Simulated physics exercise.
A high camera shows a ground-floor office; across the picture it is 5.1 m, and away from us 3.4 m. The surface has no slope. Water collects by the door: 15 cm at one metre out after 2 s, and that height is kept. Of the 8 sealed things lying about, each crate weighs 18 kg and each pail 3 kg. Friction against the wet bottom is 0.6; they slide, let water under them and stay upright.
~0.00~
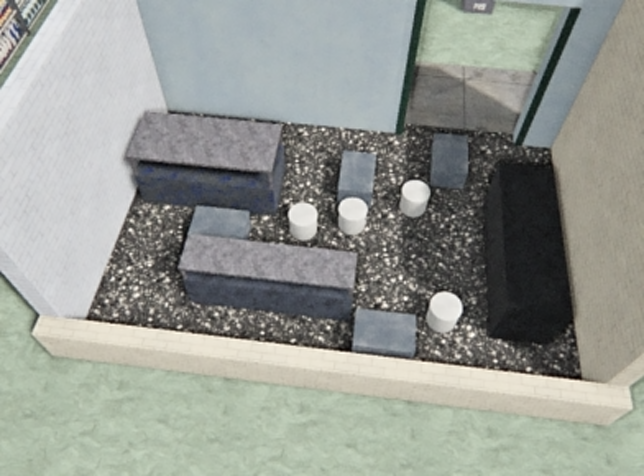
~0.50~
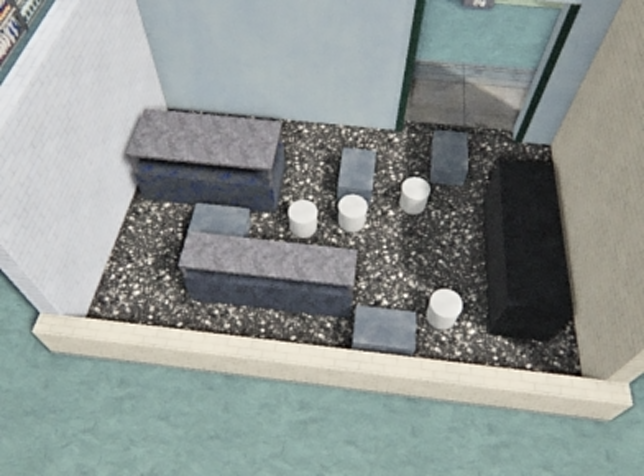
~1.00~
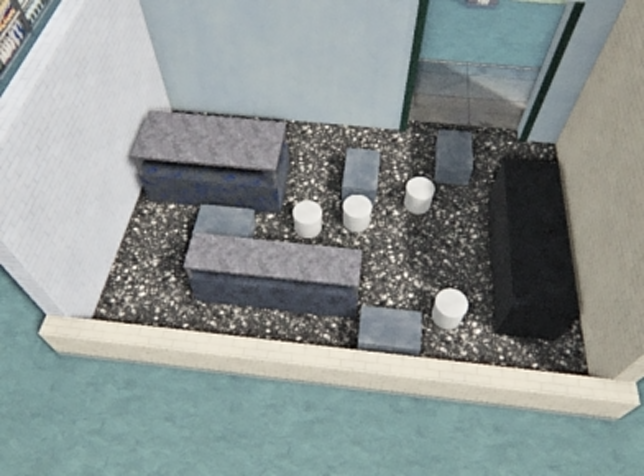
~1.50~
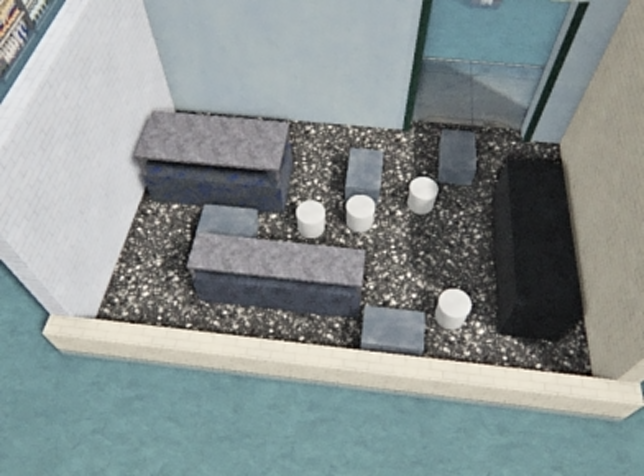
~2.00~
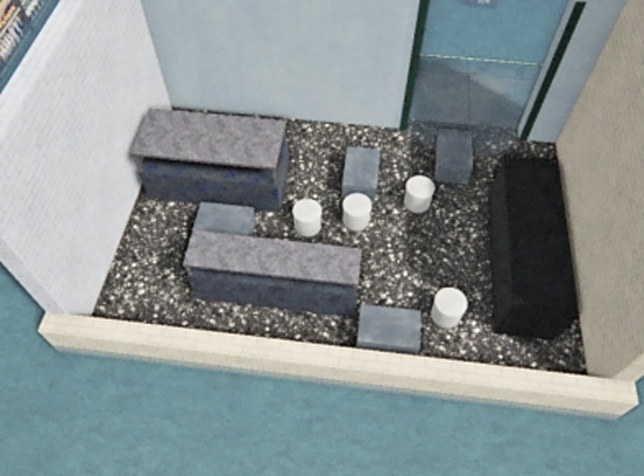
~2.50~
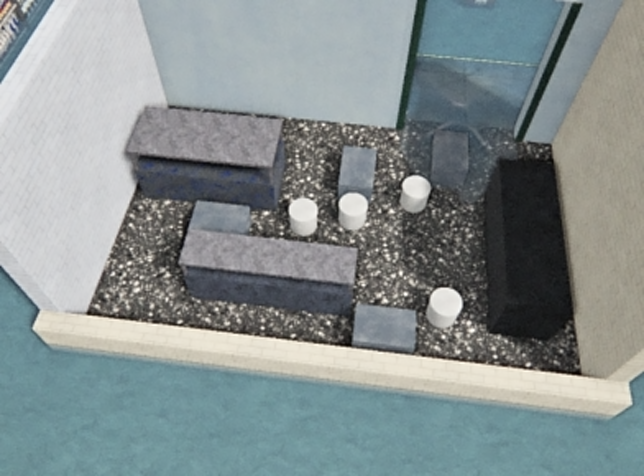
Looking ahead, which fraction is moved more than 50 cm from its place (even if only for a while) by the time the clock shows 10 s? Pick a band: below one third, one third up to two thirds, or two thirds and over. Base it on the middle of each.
The share is one third up to two thirds.
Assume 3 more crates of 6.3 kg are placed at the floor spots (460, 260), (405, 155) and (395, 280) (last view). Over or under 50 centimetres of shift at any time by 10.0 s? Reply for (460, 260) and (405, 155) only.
The first: Farther. The second: Farther.
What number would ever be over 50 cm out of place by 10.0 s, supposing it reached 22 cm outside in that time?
That would give 7.
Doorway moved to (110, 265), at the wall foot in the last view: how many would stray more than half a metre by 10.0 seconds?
Count: 3.
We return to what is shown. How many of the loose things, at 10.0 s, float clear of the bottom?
Count at that moment: 5.
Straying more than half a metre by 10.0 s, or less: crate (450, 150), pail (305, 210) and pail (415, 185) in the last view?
Beyond, within, beyond.
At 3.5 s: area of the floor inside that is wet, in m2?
Roughly 3.5 m2 of it is wet.
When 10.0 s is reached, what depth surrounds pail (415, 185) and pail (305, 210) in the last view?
Around 12 cm and 4 cm.
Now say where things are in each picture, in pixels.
A crate at (451, 152) rests on the ground; a crate at (385, 330) rests on the ground; water covers 0.0 m2; 0 of 8 have shifted, in the first picture.
A crate at (451, 149), on the bottom; a crate at (385, 327) rests on the ground; water covers 0.0 m2; 0 of 8 have shifted, in the second picture.
A crate at (456, 148), on the bottom; a crate at (390, 327) rests on the ground; 0.0 m2 under water; 0 of 8 have shifted, in the third picture.
A crate at (459, 148) rests on the ground; a crate at (394, 327), on the bottom; 0.0 m2 under water; 0 of 8 have shifted, in the fourth picture.
A crate at (456, 147) rests on the ground; a crate at (390, 326) rests on the ground; 0.3 m2 under water; 0 of 8 have shifted, in the fifth picture.
A crate at (452, 149), on the bottom; a crate at (385, 325) rests on the ground; 0.9 m2 under water; 0 of 8 have shifted, in the sixth picture.
After 3.5 s 1 of 8 are over 50 cm from their spots; 0 afloat.
After 4.5 s 2 of 8 are over 50 cm from their spots; 0 afloat.
After 7.0 s 2 of 8 are over 50 cm from their spots; 2 afloat.
After 10.0 s 3 of 8 are over 50 cm from their spots, and 4 have been at some point; 5 afloat.
